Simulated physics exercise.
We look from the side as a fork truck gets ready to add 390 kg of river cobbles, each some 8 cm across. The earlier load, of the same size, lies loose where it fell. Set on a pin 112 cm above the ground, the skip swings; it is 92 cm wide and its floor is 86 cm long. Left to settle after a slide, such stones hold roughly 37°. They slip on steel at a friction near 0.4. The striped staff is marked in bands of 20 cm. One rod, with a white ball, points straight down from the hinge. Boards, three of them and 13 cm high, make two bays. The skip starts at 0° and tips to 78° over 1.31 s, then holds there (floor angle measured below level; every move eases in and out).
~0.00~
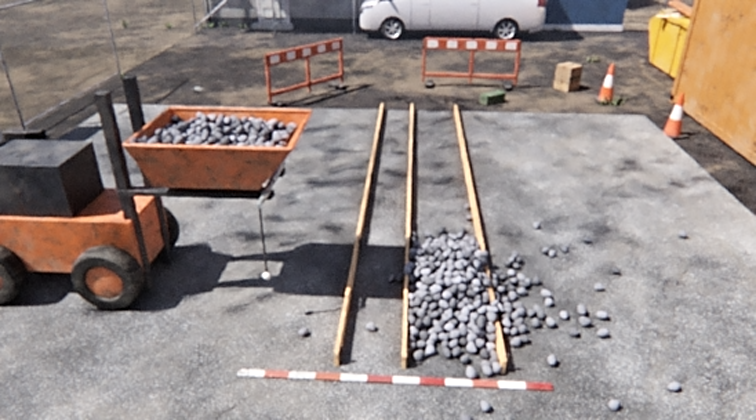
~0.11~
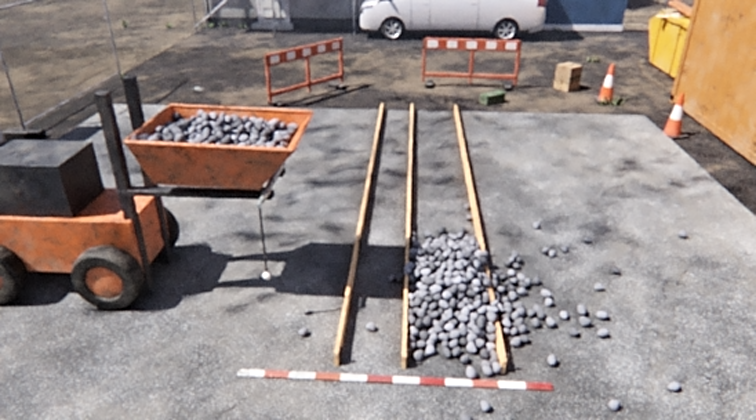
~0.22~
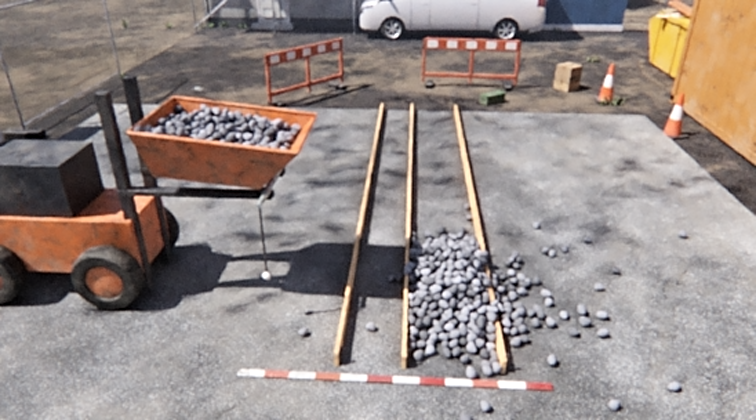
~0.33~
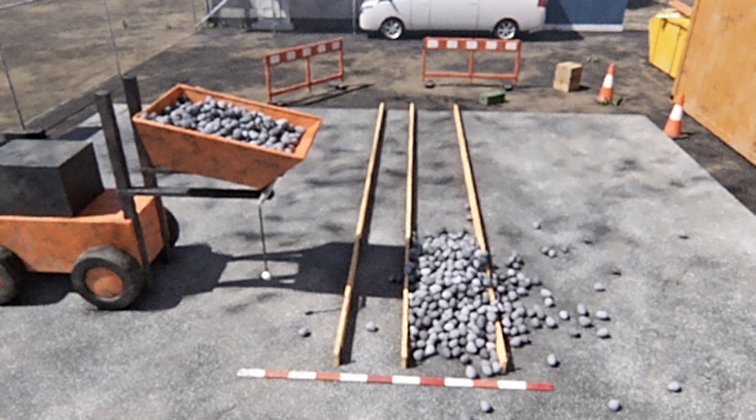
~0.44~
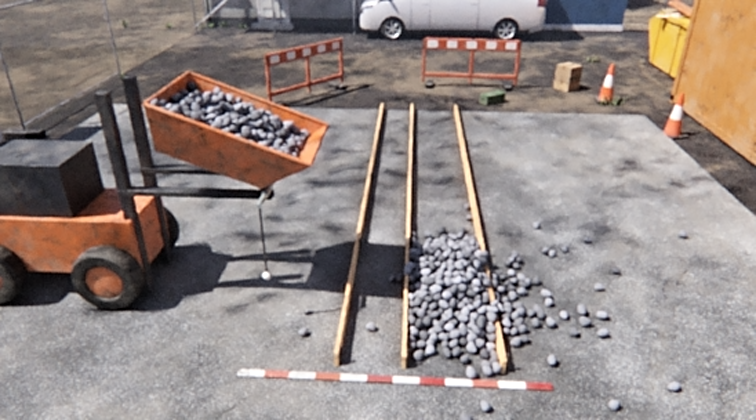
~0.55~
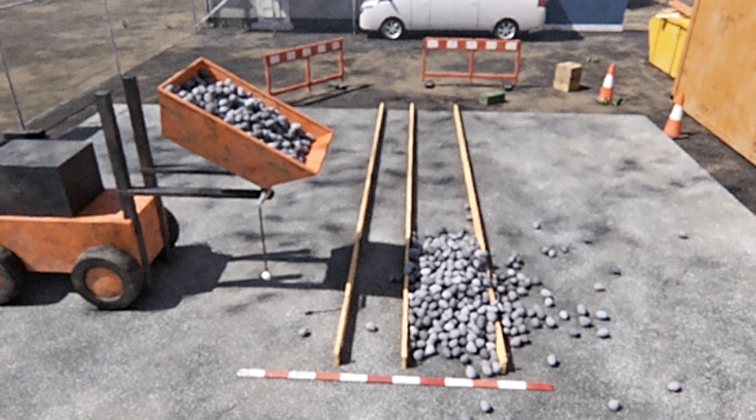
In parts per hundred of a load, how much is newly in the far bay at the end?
Roughly 26 parts in a hundred.
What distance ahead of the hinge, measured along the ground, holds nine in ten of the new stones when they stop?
Around 140 cm ahead of it.
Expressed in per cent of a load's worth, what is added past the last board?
It comes to roughly 0 percent of a load.
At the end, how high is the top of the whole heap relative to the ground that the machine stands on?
About 38 cm above it.
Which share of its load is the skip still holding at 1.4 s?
Around 50 per cent of the load is still inside.
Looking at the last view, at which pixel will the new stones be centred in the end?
Around (391, 277) in the last picture.
After 1.0 s the floor is at 66°; in per cent of one load, 100 in the skip, 0 in the near bay, 89 in the far bay, 10 past the last board; the foremost stones are at (615, 283).
After 1.4 s the floor is at 78°; in per cent of one load, 49 in the skip, 3 short of the bays, 46 in the near bay, 90 in the far bay, 10 past the last board; the foremost stones are at (615, 283).
After 1.8 s the floor is at 78°; in per cent of one load, 14 in the skip, 2 short of the bays, 61 in the near bay, 112 in the far bay, 10 past the last board; the foremost stones are at (615, 283).
After 4.2 s the floor is at 78°; in per cent of one load, 0 in the skip, 2 short of the bays, 72 in the near bay, 115 in the far bay, 11 past the last board; the foremost stones are at (627, 283). Net gain in the far bay, 26.
